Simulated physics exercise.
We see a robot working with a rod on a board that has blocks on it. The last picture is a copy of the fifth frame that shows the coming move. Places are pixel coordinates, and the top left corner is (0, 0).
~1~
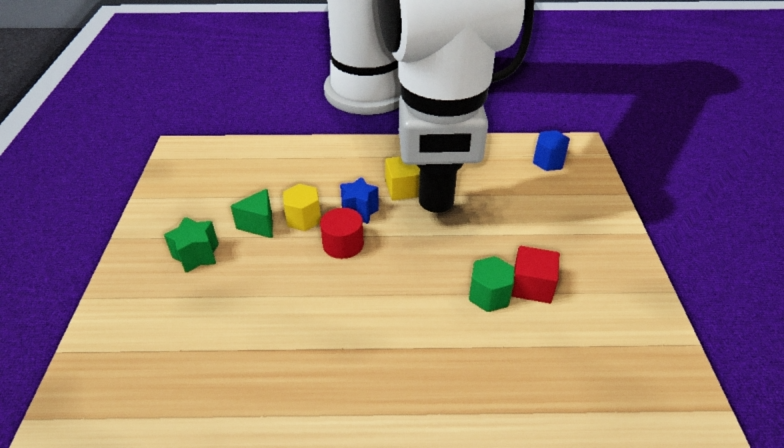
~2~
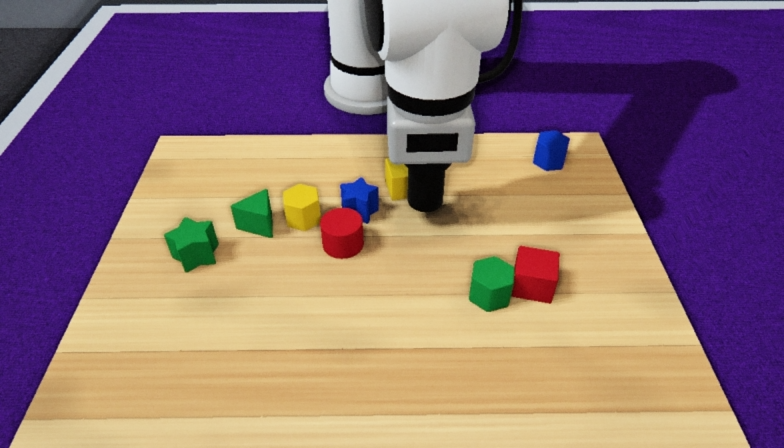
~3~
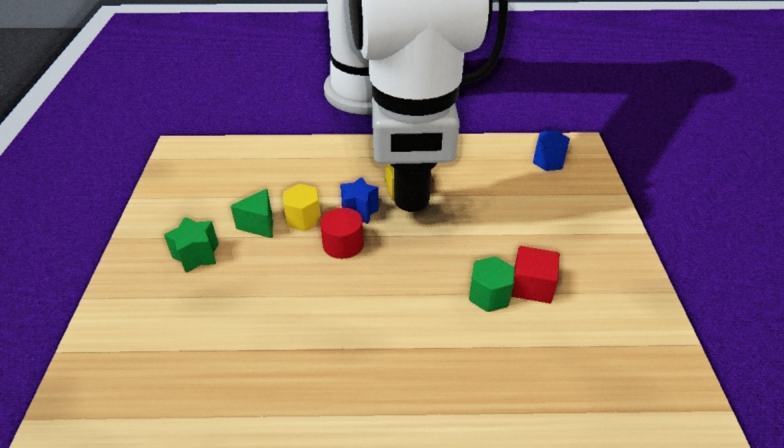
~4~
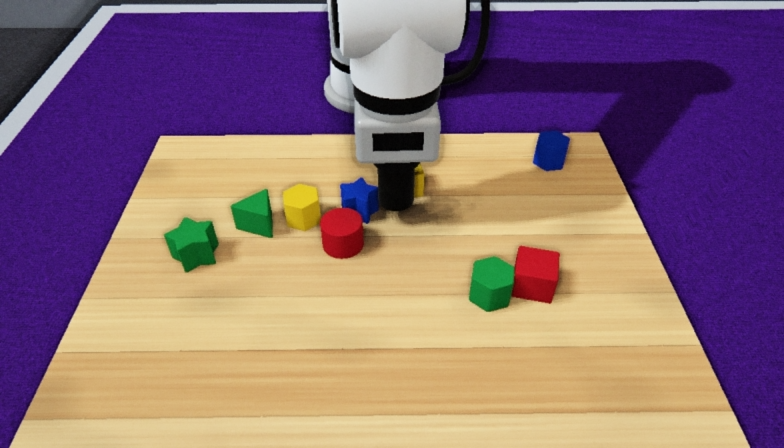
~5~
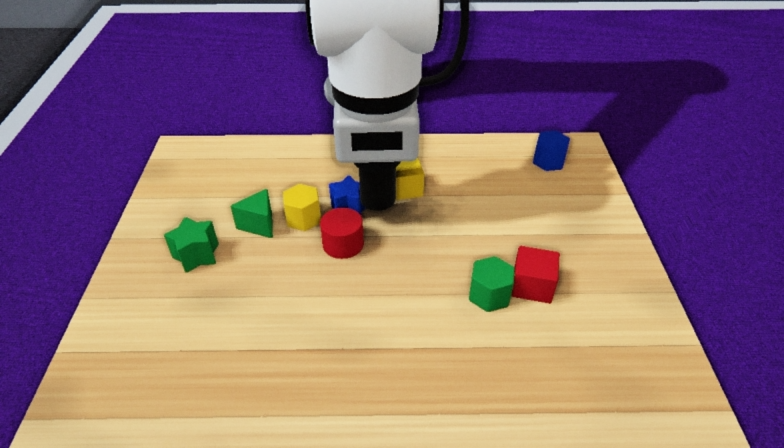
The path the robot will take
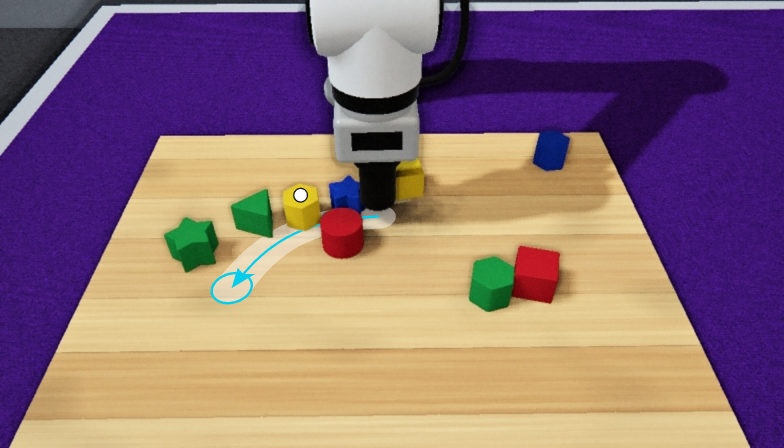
A white robot arm with a black rod works over a pale wooden board on a purple surface, seen from above and in front by a still camera. Green, yellow, blue and red blocks form a loose cluster at left and centre, with a green and a red block at right and a blue one behind. The rod glides left past a yellow block and nudges the blue star slightly left.
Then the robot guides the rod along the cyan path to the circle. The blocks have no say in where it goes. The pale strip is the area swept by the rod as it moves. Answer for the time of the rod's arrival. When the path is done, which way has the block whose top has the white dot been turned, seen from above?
It is turned anticlockwise.
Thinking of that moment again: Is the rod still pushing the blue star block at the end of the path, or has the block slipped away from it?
I'd say it has come free.
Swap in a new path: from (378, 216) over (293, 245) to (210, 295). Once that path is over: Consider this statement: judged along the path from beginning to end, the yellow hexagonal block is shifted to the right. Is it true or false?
It is true.
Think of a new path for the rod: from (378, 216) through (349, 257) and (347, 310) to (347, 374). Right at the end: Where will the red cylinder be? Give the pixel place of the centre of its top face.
Expect it around (302, 260).
The line goes from (378, 216) via (322, 224) and (271, 248), ending at (232, 288); the dot is on the yellow hexagonal block.
What follows on the original path. One third of the way, rod (320, 207); green triangular block (235, 204), turned 15° anticlockwise; yellow hexagonal block (263, 191), turned 15° anticlockwise; red cylinder (327, 226); blue star block (301, 185), turned 35° clockwise.
Two thirds of the way, rod (266, 232); green triangular block (234, 204), turned 20° anticlockwise; yellow hexagonal block (260, 190), turned 20° anticlockwise; red cylinder (324, 227); blue star block (297, 185), turned 55° clockwise.
At the end, rod (227, 271); green triangular block (234, 204), turned 20° anticlockwise; yellow hexagonal block (260, 190), turned 20° anticlockwise; red cylinder (324, 227); blue star block (297, 185), turned 55° clockwise.
